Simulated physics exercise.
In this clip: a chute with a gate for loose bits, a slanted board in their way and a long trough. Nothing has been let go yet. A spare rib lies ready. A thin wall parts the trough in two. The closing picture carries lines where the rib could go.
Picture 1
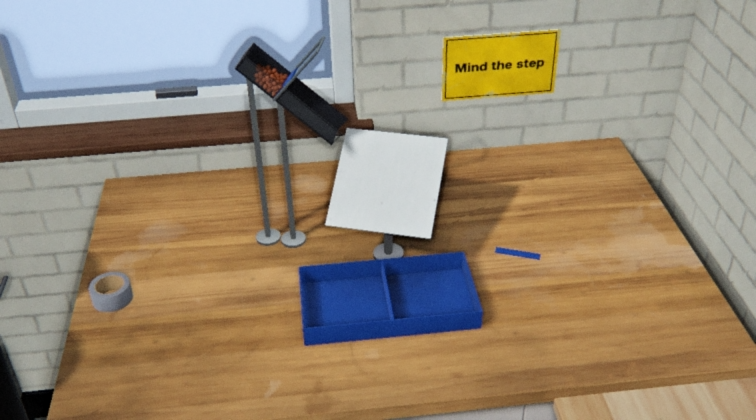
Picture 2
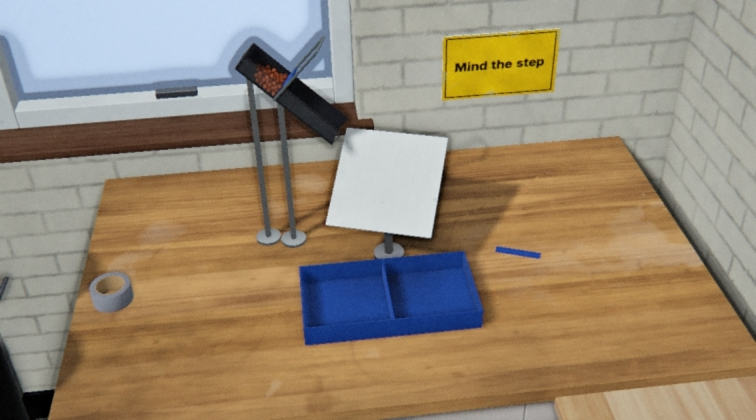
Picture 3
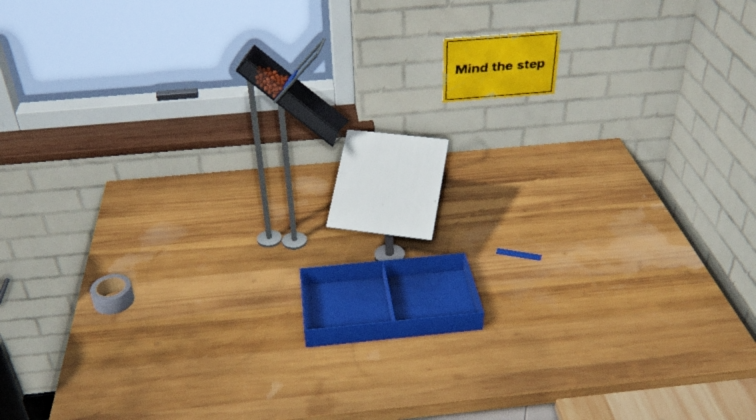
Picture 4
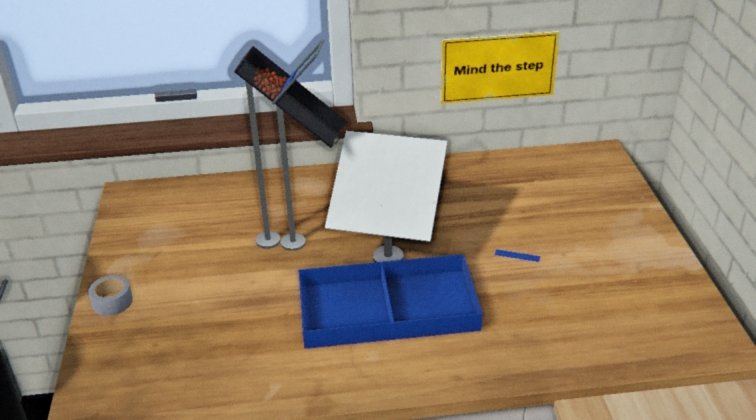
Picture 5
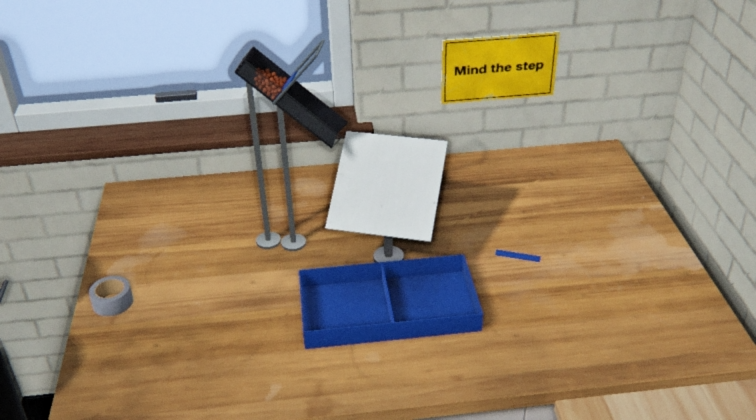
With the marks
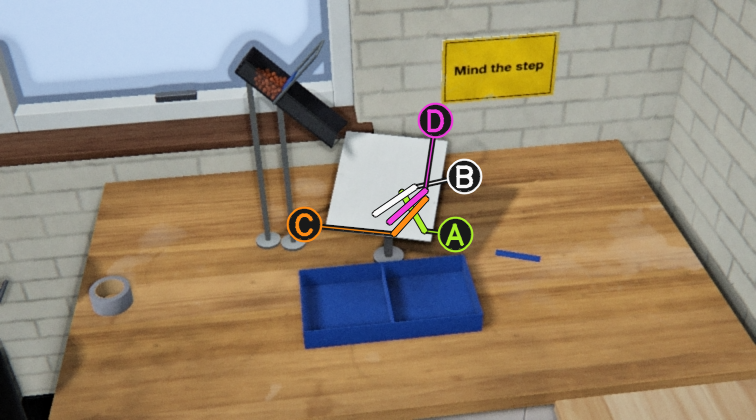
A dark chute holding reddish-brown pellets stood on thin legs above a tilted white board, with a divided blue trough in front on a wooden table, and nothing moved apart from a faint shake of the view.
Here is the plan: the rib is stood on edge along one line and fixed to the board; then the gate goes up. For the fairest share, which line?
Line A does it best.
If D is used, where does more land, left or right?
The left half.
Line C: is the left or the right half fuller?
Left.
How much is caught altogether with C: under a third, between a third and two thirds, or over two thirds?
Over two thirds.
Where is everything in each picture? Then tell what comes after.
The first picture shows load behind the gate at (272, 82), clay pellets; lip of the chute at (335, 137), sloping fairly steeply.
The second picture shows middle of the board at (387, 181), tilted fairly steeply; middle of its low edge at (378, 231); of its high edge at (397, 133).
The third picture shows front corners of the trough at (305, 330) and (483, 312); front end of its middle wall at (395, 321); gate still shut at (292, 79).
The fourth picture shows middle of the load at (272, 85); lip at (334, 140).
The fifth picture shows middle of the load at (272, 85); lip at (335, 141).
On the marked copy, line A from (401, 192) to (424, 230); line B from (414, 187) to (375, 213); line C from (425, 198) to (393, 233); line D from (425, 190) to (389, 221).
Choosing A, of what is caught, about a third in the left half, about two thirds in the right.
Choosing B, of what is caught, all in the left half, none in the right.
Choosing C, of what is caught, nearly all in the left half, a small part in the right.
Choosing D, of what is caught, nearly all in the left half, a small part in the right.
